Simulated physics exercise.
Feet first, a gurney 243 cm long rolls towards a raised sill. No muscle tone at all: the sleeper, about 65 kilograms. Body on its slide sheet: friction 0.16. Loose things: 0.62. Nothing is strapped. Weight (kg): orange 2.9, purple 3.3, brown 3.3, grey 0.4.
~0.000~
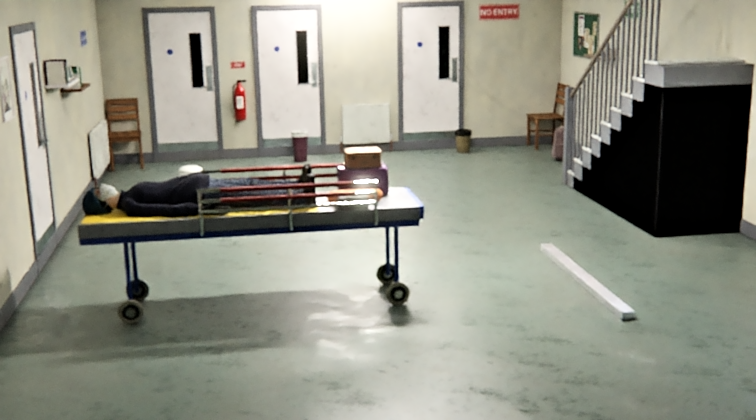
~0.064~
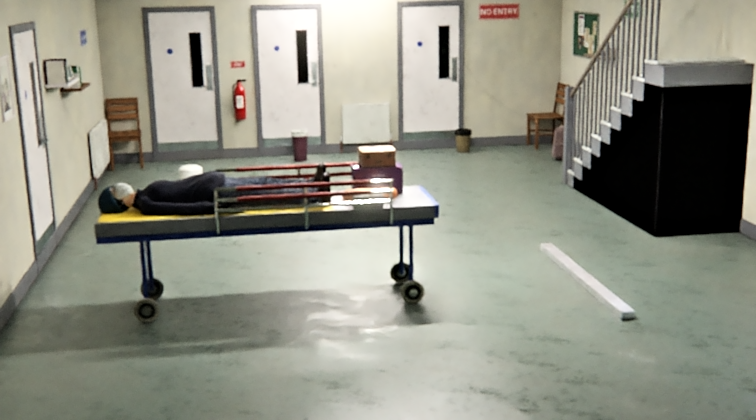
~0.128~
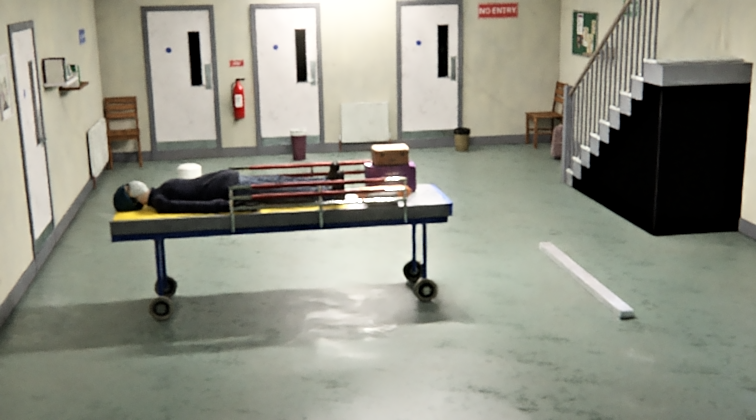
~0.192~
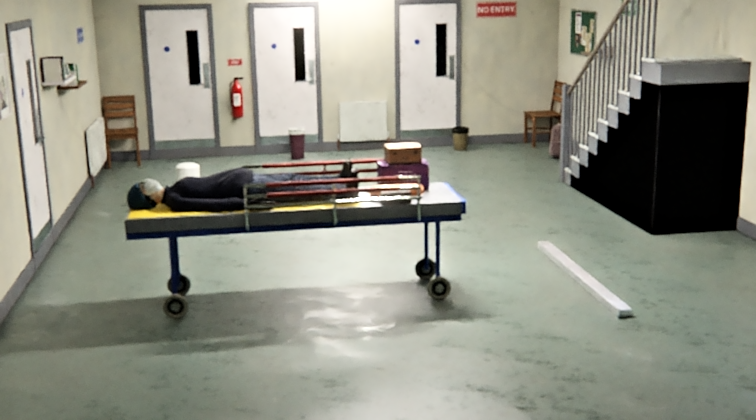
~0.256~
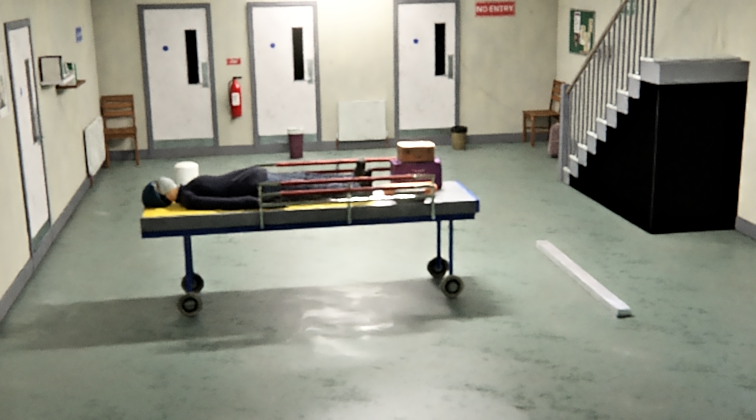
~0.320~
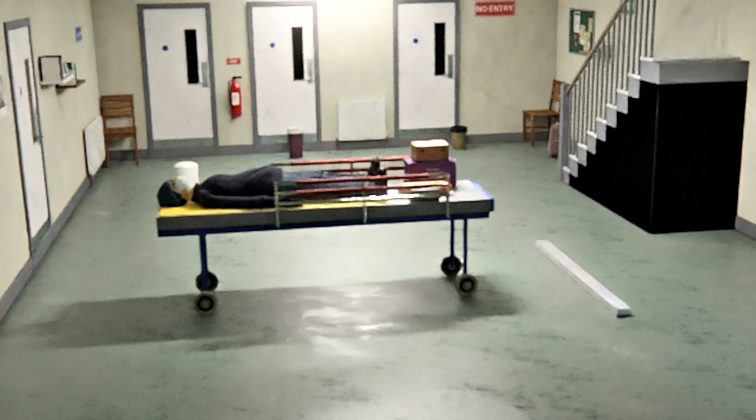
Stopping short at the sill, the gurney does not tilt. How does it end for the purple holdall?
The purple holdall falls over the edge.
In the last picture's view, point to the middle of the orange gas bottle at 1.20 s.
(566, 181).
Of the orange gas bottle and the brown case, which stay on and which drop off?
Orange gas bottle: Retained. Brown case: Lost.
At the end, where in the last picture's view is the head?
(401, 183).
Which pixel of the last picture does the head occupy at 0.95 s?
Around (324, 187).
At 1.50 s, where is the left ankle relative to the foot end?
Short by some 10 cm.
It happens at 0.80 s.
After 0.95 s the purple holdall is 20 cm short of the foot end, tilted 0°, near (557, 167) in the last picture's view.
After 1.20 s the purple holdall is 3 cm short of the foot end, tilted 0°, near (577, 166) in the last picture's view; the left ankle 30 cm short of the foot end.
After 1.50 s the purple holdall is 18 cm past the foot end, tilted 35°, near (602, 178) in the last picture's view; the left ankle 12 cm short of the foot end.
Final state at 3.3 s, orange gas bottle stays on; purple holdall drops off; brown case drops off; grey glove box drops off; left ankle stops short of the foot end.
